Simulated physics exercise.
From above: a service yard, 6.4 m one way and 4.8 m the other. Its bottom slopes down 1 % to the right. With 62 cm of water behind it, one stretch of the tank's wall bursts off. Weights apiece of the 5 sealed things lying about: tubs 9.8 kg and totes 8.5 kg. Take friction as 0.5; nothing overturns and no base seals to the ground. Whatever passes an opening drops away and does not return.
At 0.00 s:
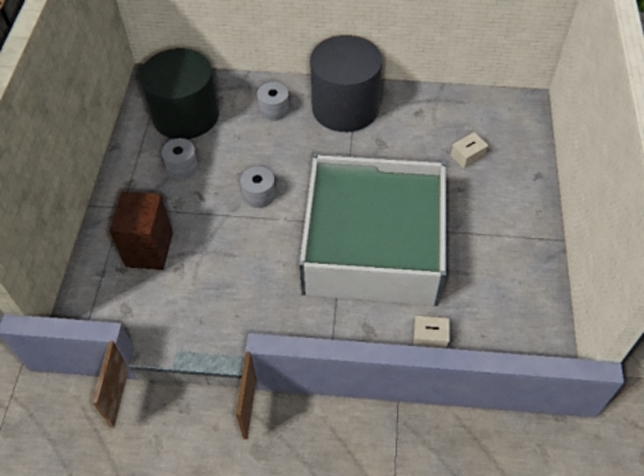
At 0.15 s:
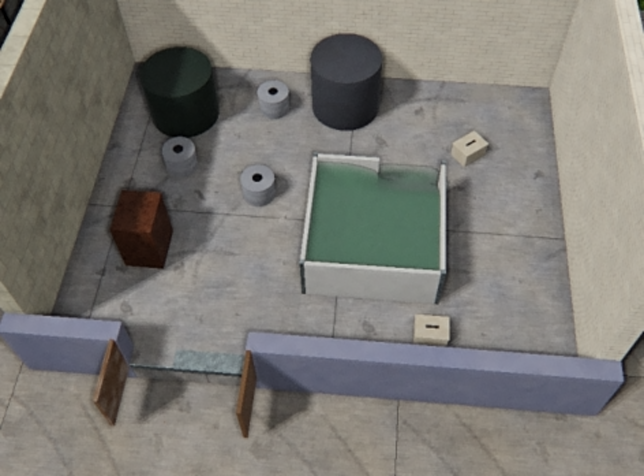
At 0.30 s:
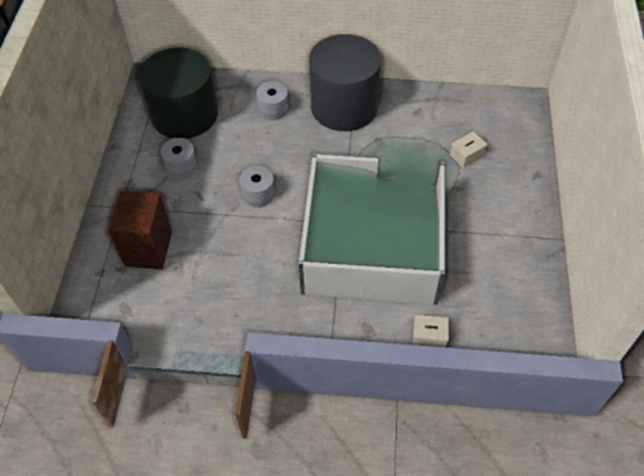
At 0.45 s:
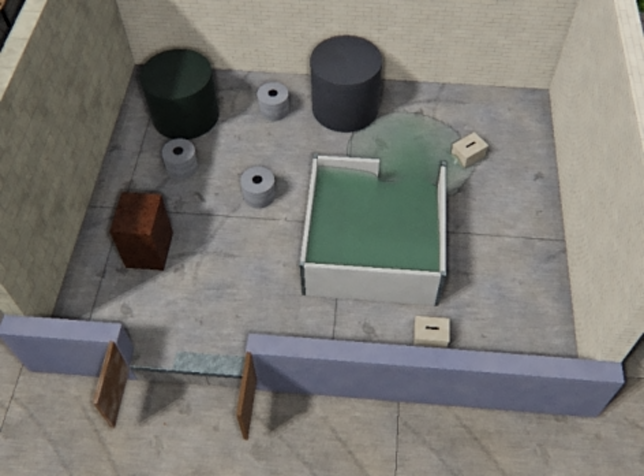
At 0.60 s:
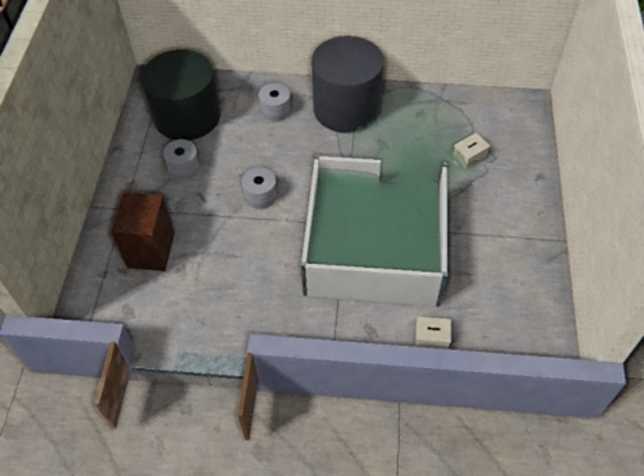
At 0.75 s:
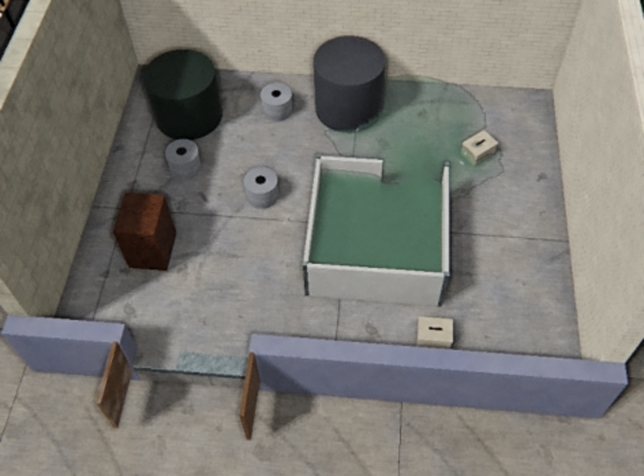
Green water pours through a gap in a tank's back wall, spreads, and nudges a tote.
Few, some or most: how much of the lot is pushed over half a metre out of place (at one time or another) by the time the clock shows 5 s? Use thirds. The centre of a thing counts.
It is under a third.
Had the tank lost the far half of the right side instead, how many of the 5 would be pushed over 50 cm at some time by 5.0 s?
In that case 1 of them.
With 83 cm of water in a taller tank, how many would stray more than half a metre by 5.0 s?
In that case 2 of them.
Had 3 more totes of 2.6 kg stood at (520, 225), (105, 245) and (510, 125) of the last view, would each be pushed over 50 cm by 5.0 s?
In turn: Over, short of it, over.
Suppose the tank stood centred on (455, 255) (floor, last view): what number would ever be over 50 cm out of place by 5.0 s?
In that case 1 of them.
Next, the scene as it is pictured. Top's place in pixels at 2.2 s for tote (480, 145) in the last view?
Near (529, 102).
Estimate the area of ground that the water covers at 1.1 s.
Roughly 7.5 m2.
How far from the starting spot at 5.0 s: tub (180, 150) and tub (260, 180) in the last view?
In that order: 0 cm, 0 cm.
After 1.1 s 1 of 5 are over 50 cm from their spots; 0 afloat.
After 2.2 s 1 of 5 are over 50 cm from their spots; 1 afloat.
After 3.5 s 1 of 5 are over 50 cm from their spots; 0 afloat.
After 5.0 s 1 of 5 are over 50 cm from their spots, and 1 have been at some point; 0 afloat.
